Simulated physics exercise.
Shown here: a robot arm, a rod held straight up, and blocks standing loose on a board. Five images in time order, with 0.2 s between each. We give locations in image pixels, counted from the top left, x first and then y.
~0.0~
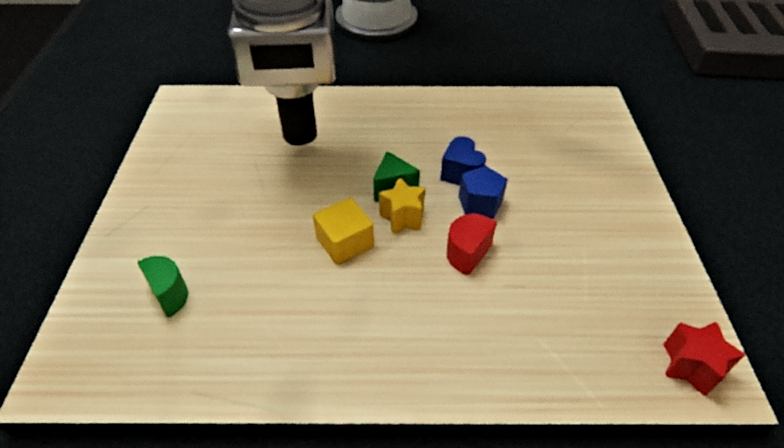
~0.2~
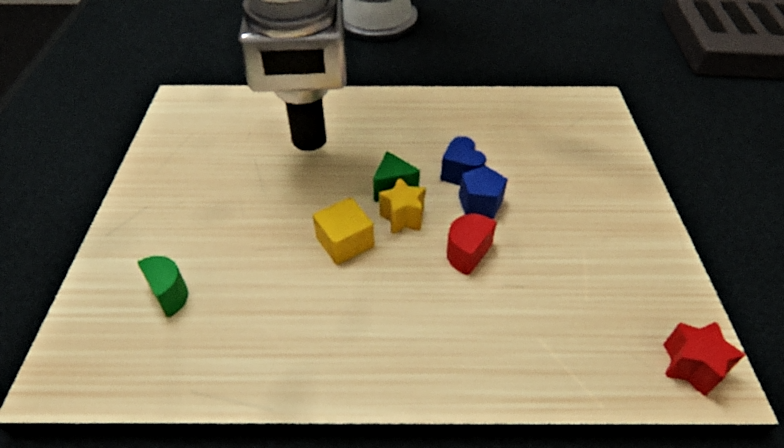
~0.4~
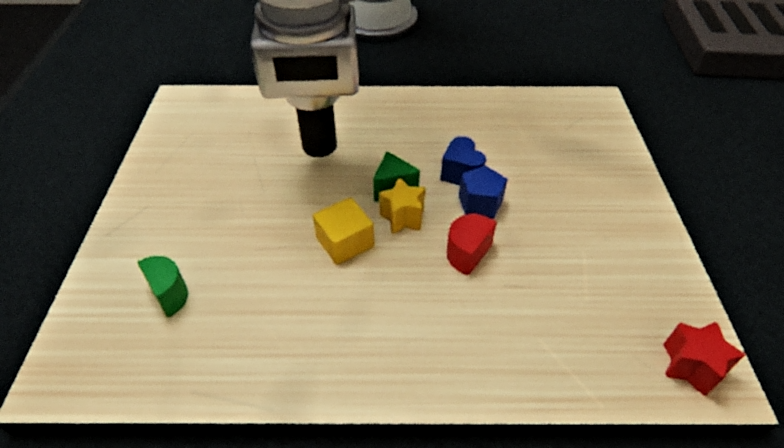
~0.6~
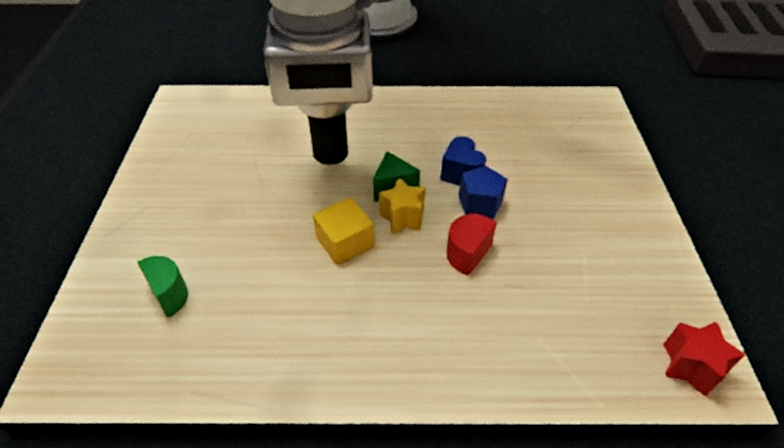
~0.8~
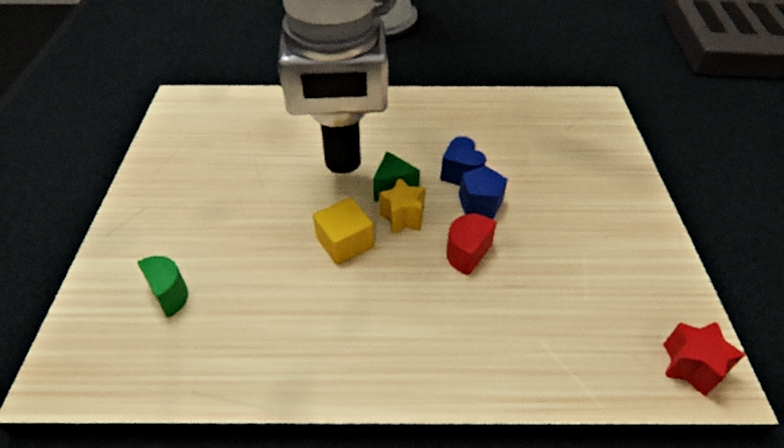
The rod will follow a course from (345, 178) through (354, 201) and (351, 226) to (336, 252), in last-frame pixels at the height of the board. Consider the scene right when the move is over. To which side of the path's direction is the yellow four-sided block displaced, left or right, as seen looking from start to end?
That's a shift to the right.
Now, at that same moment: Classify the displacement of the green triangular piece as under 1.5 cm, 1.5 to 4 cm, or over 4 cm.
The block shifts less than 1.5 cm.
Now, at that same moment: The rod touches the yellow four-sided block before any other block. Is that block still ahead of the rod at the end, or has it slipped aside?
The block stays ahead.
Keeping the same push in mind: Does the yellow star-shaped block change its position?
My answer is no.
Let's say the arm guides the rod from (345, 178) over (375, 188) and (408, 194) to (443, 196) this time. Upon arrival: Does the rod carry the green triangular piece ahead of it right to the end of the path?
I'd say yes.
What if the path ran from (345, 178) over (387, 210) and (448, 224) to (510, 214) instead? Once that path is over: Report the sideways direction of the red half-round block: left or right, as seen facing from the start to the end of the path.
That's a shift to the right.
The first path, step by step. One third of the way, rod (353, 185); nothing pushed yet.
Two thirds of the way, rod (350, 211); yellow four-sided block (333, 242).
At the end, rod (334, 236); yellow four-sided block (317, 272); green triangular piece in place; yellow star-shaped block in place.
